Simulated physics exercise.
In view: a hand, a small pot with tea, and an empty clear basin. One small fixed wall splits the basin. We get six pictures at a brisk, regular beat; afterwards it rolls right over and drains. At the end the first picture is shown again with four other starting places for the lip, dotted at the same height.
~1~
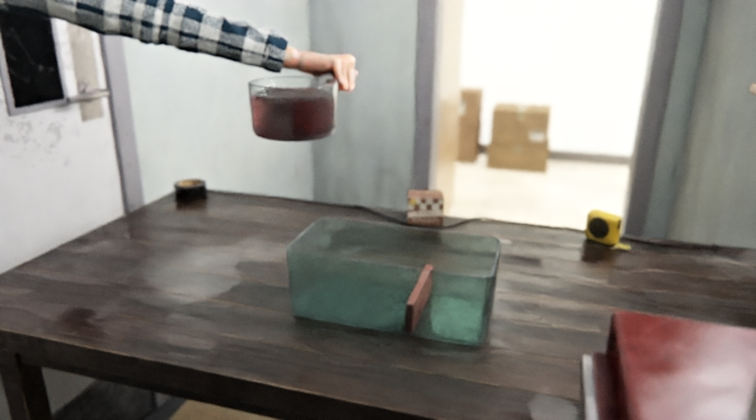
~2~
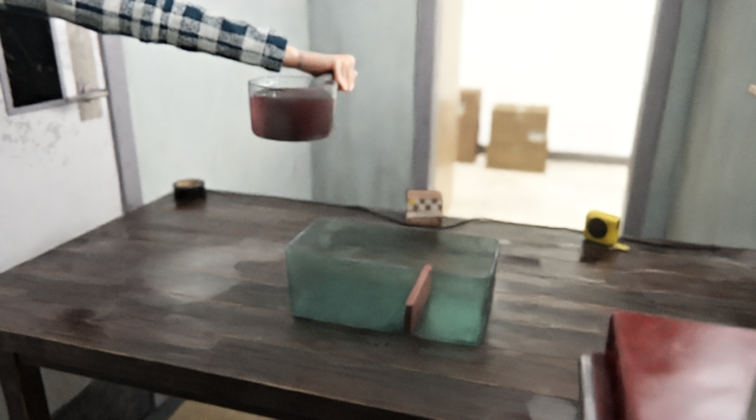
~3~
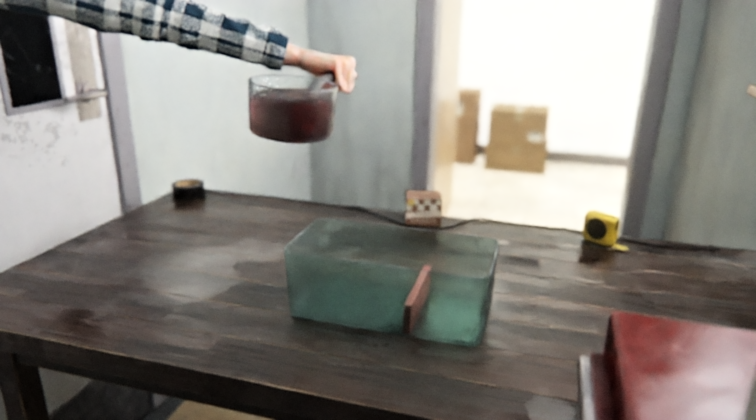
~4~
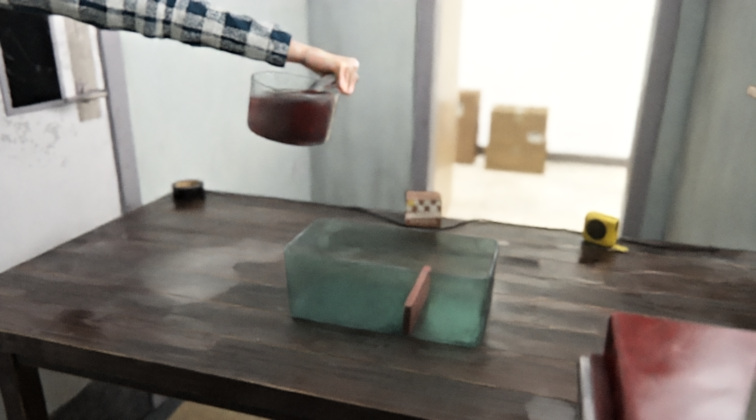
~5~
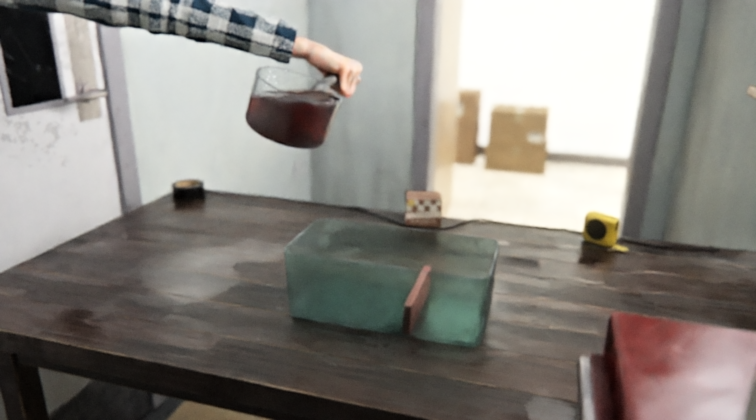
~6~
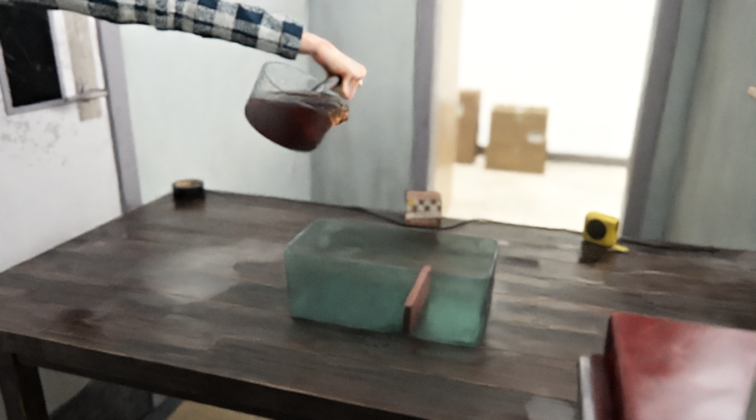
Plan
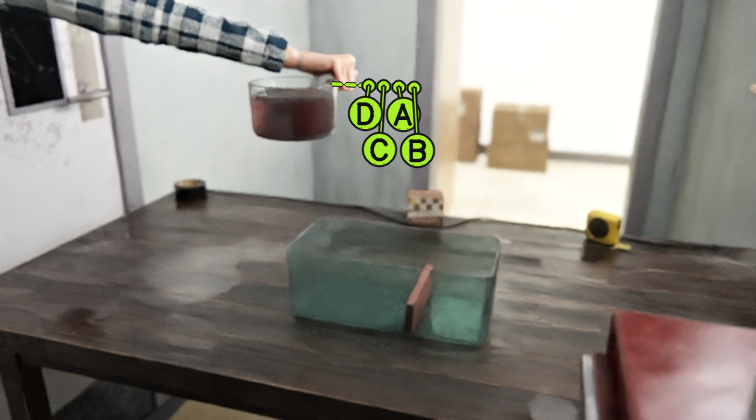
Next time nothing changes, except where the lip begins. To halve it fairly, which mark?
Best: D.
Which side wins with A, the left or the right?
The right side.
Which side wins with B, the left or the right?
More ends on the right.
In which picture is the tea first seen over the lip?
In picture 6.
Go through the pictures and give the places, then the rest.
Upright, lip at (332, 83); basin from (293, 312) to (485, 344); top of the wall at (421, 283); nothing has left yet.
Upright, lip at (332, 85); nothing has left yet.
Tipped about 5°, lip at (333, 88); nothing has left yet.
Tipped about 12°, lip at (335, 94); nothing has left yet.
Tipped about 21°, lip at (337, 102); nothing has left yet.
Tipped about 31°, lip at (338, 111); tea is over the lip, down to (340, 120).
On the marked copy, A at (398, 87); B at (414, 88); C at (383, 86); D at (368, 85).
Choosing A, about 18 % ends left of the wall and 80 % right of it.
Choosing B, about 15 % ends left of the wall and 83 % right of it.
Choosing C, about 32 % ends left of the wall and 67 % right of it.
Choosing D, about 50 % ends left of the wall and 49 % right of it.
